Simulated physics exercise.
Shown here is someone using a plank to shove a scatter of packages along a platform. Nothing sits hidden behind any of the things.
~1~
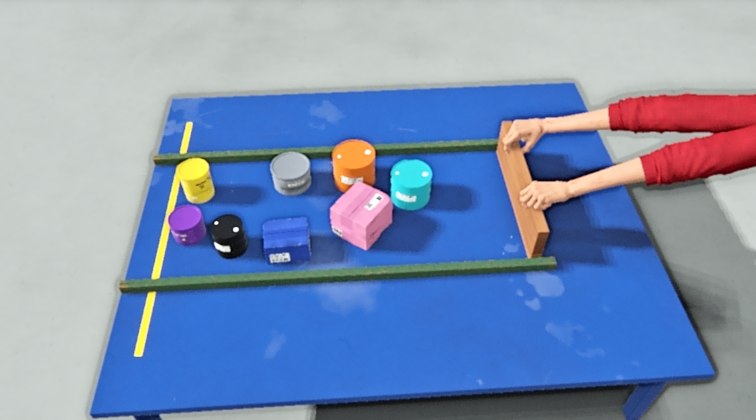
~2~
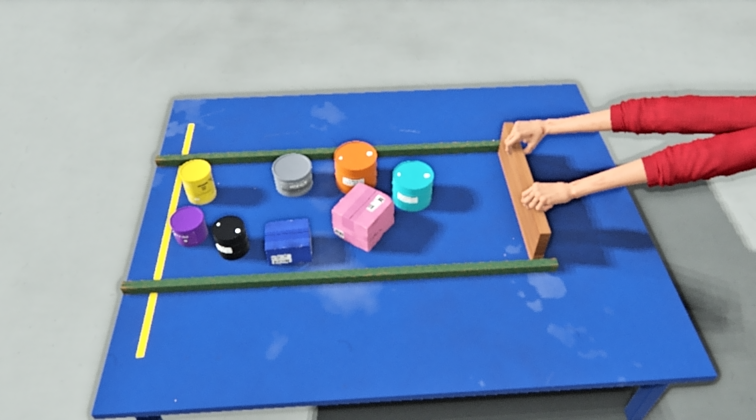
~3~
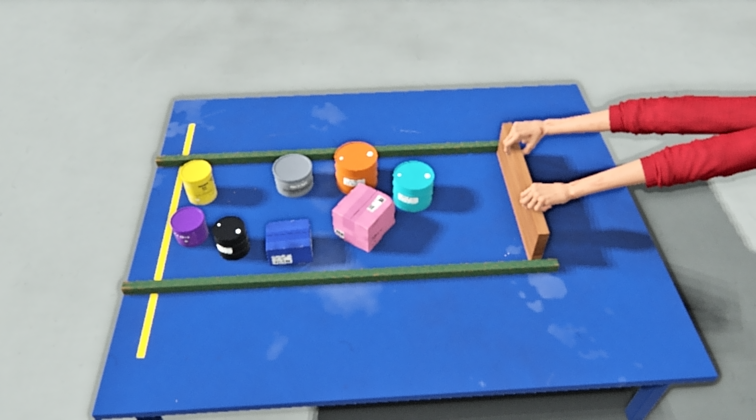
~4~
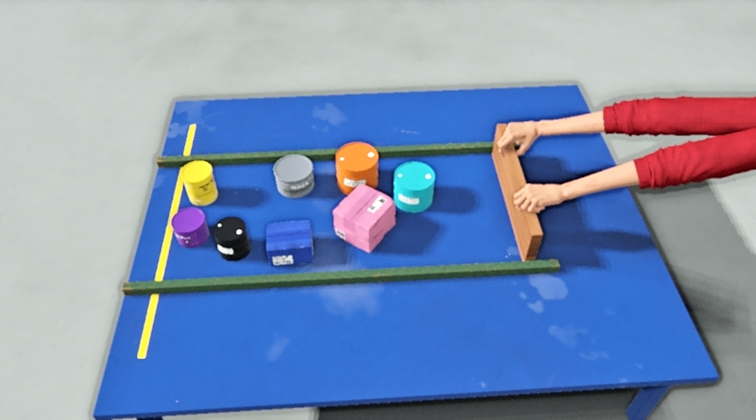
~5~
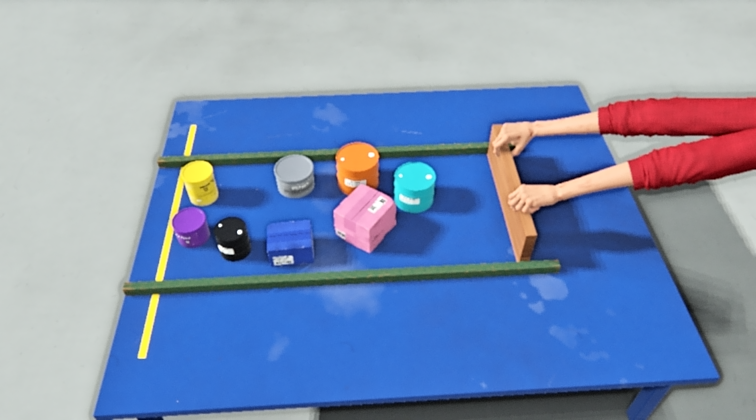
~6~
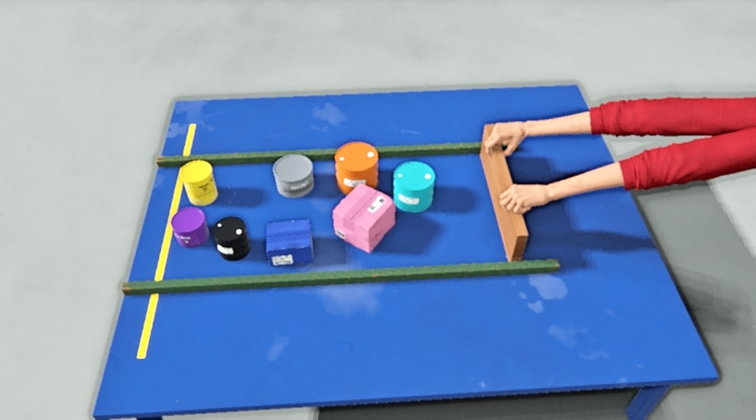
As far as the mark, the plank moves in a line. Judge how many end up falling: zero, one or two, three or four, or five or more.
My judgement: Five or more.
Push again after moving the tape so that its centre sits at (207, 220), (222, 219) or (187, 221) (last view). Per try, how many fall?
Per try in turn: 2, 2, 5.
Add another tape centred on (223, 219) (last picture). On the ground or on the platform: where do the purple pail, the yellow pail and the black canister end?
The purple pail stays put, the yellow pail is gone, the black canister is gone.
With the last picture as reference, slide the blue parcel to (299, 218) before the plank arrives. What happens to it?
Put there, it simply leaves the top.
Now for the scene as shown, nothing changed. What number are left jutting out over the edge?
Count of overhanging things: 3.
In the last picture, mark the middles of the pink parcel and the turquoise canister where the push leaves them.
(139, 238) and (149, 204), roughly.
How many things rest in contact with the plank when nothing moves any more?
3 in contact.
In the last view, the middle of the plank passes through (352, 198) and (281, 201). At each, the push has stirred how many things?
That makes 5 at the first spot and 8 at the second.
A little later, none off yet; purple pail at rest near (190, 228); yellow pail at rest near (200, 184); black canister at rest near (232, 239).
Next, none off yet; purple pail at rest near (190, 228); yellow pail at rest near (200, 184); black canister shifted about its own width near (213, 240).
Later still, none off yet; purple pail shifted about its own width near (168, 221); yellow pail shifted well along near (148, 198); black canister shifted well along near (123, 245).
When it is over, the number that fall off is five or more; down, grey pail, blue parcel, black canister, yellow pail and purple pail.
